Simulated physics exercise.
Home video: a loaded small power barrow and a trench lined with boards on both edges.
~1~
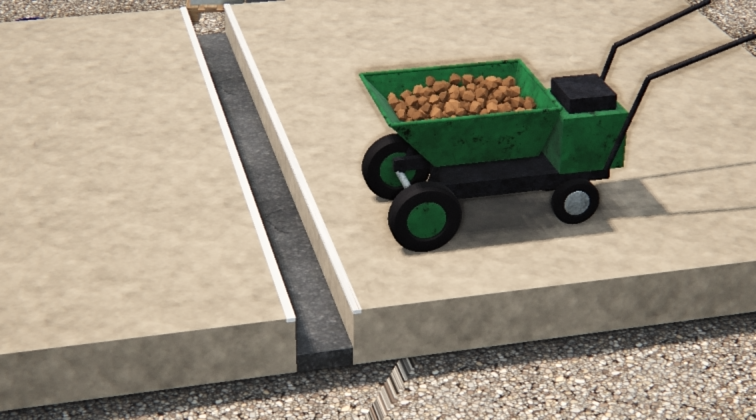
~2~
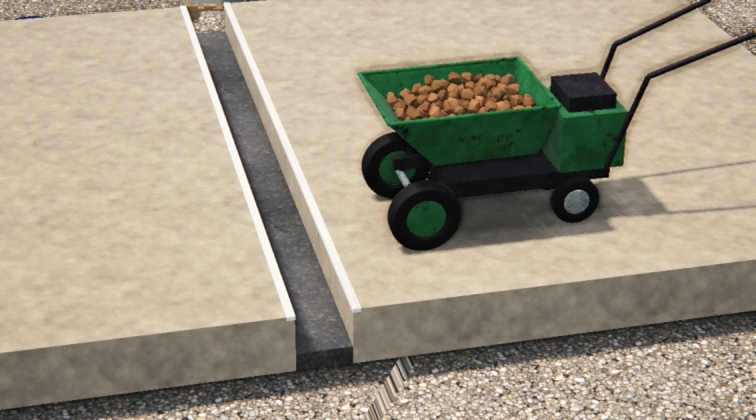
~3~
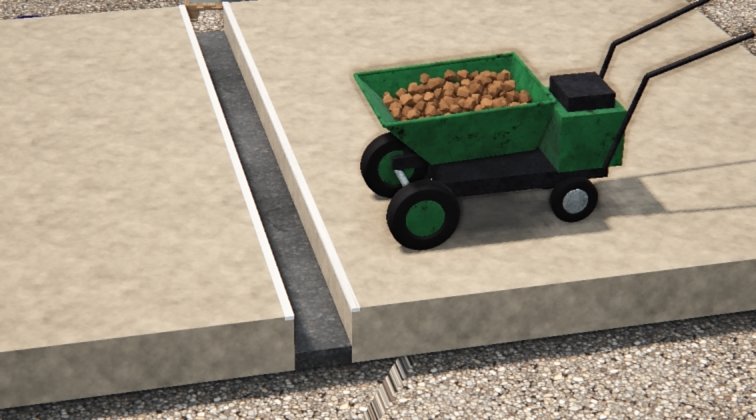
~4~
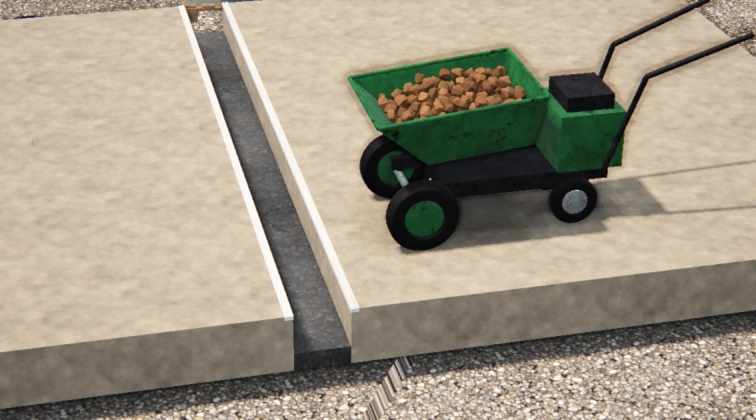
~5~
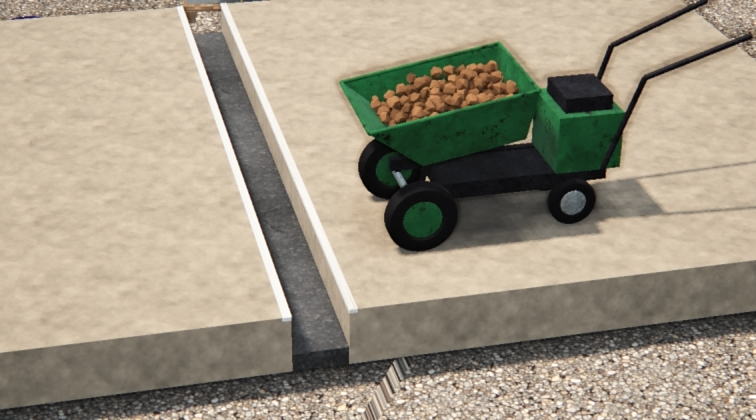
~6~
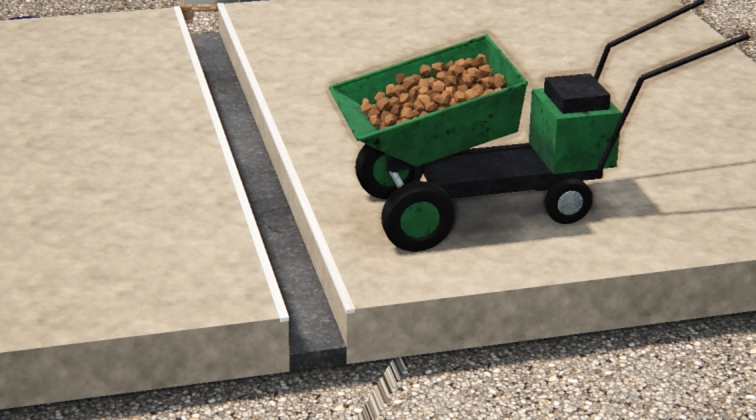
A green power barrow heaped with brown clods stands at the right on a pale slab, seen from above and to one side. To its left, a narrow dark trench edged with thin whitish boards runs between two slabs, with gravel in front and black handles reaching to the upper right. The skip slowly tilts forward to the left, its back rising off the black frame, while the wheels stay put and the view shifts very slightly.
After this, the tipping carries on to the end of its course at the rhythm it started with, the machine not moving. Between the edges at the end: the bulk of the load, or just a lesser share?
The bulk.
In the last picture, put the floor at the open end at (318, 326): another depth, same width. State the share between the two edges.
I'd say roughly 40 in a hundred.
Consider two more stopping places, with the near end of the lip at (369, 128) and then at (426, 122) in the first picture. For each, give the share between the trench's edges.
Roughly 20 per cent first, then roughly 90 per cent.
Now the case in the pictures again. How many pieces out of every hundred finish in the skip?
Estimate: Some 0 %.
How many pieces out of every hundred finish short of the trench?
Result: Some 0 % of the load.
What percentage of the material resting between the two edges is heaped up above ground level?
Roughly 0 %.
Soon, skip tipped steeply; all in the skip.
A while on, skip tipped right over; most in the skip; about a quarter in or heaped over the trench; a small part beyond it; a small part falling.
Towards the end, skip tipped right over; a small part in the skip; about two thirds in or heaped over the trench; about a third beyond it.
Finally, skip tipped right over; about two thirds in or heaped over the trench; about a third beyond it.
